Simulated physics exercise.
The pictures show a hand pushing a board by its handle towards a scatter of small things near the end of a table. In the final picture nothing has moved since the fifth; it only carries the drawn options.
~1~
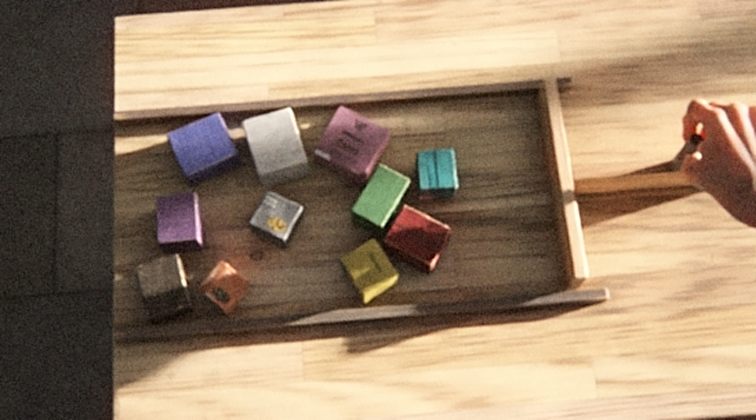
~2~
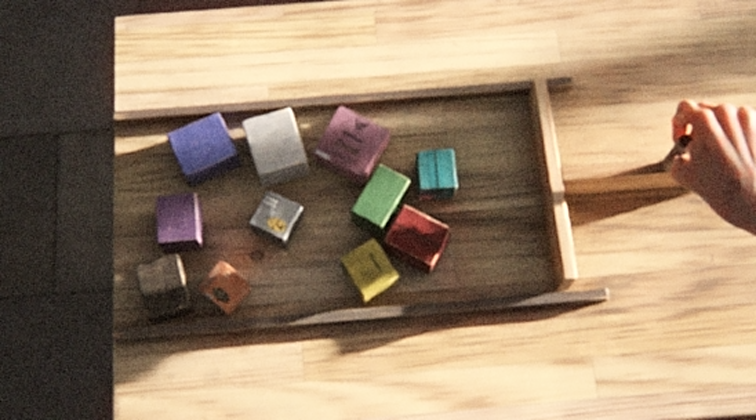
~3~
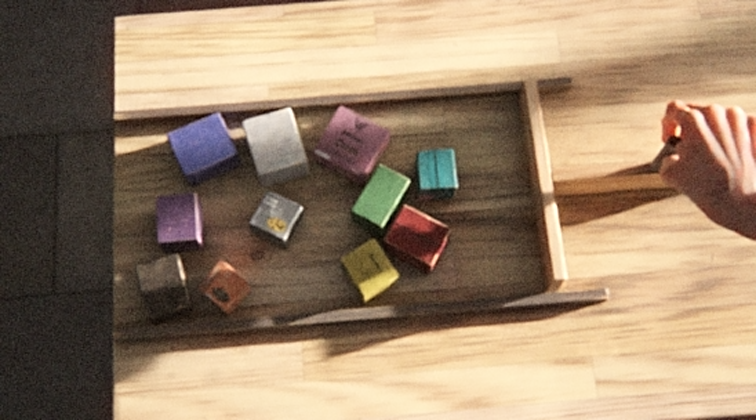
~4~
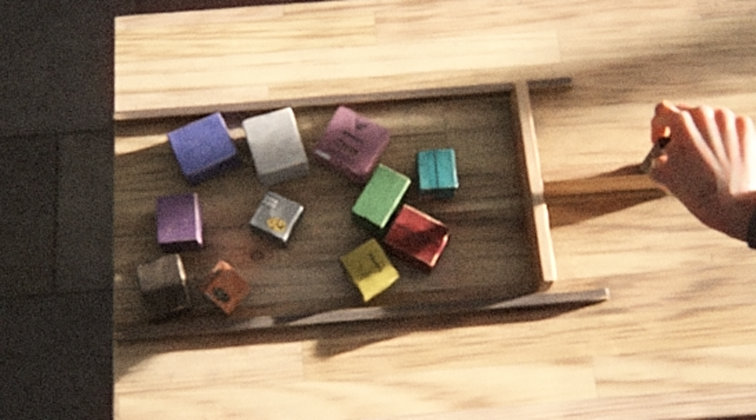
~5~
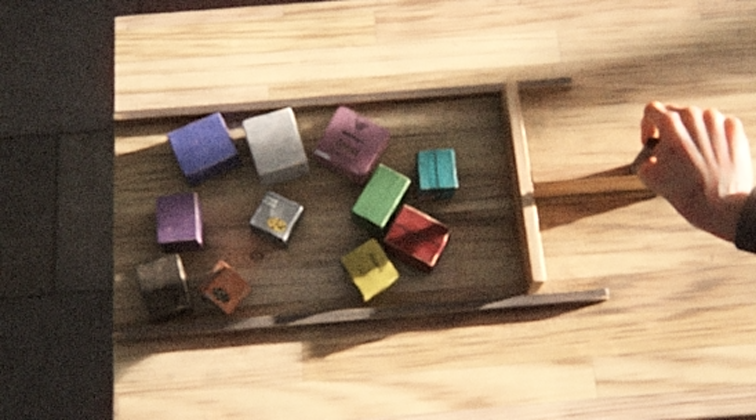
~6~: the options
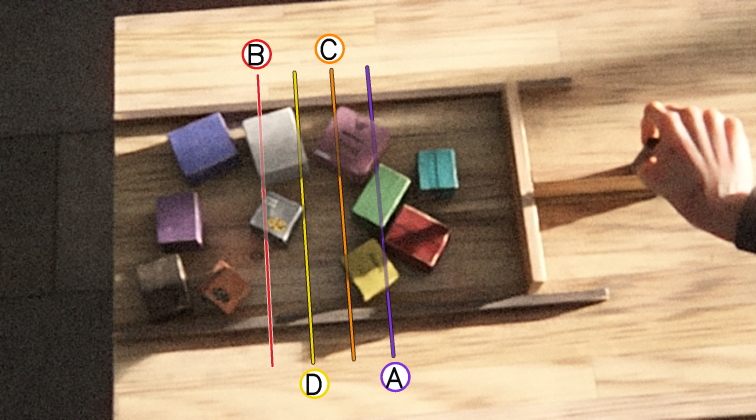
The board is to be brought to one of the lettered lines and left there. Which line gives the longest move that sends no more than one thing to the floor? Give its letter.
B.
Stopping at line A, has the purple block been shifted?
No.
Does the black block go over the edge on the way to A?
By then, no.
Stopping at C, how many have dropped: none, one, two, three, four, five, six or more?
The count is none.
On the copy, A at (380, 204); B at (265, 213); C at (342, 207); D at (303, 210).
On B. First, board (432, 184); yellow box (362, 276); pink packet (345, 143).
Then, board (339, 192); blue block (192, 150); grey box (229, 212).
Finally, board (266, 197); blue block (122, 154); purple block (123, 236); none fallen.
By contrast, A is within the limit but short; C is within the limit but short; D is within the limit but short.
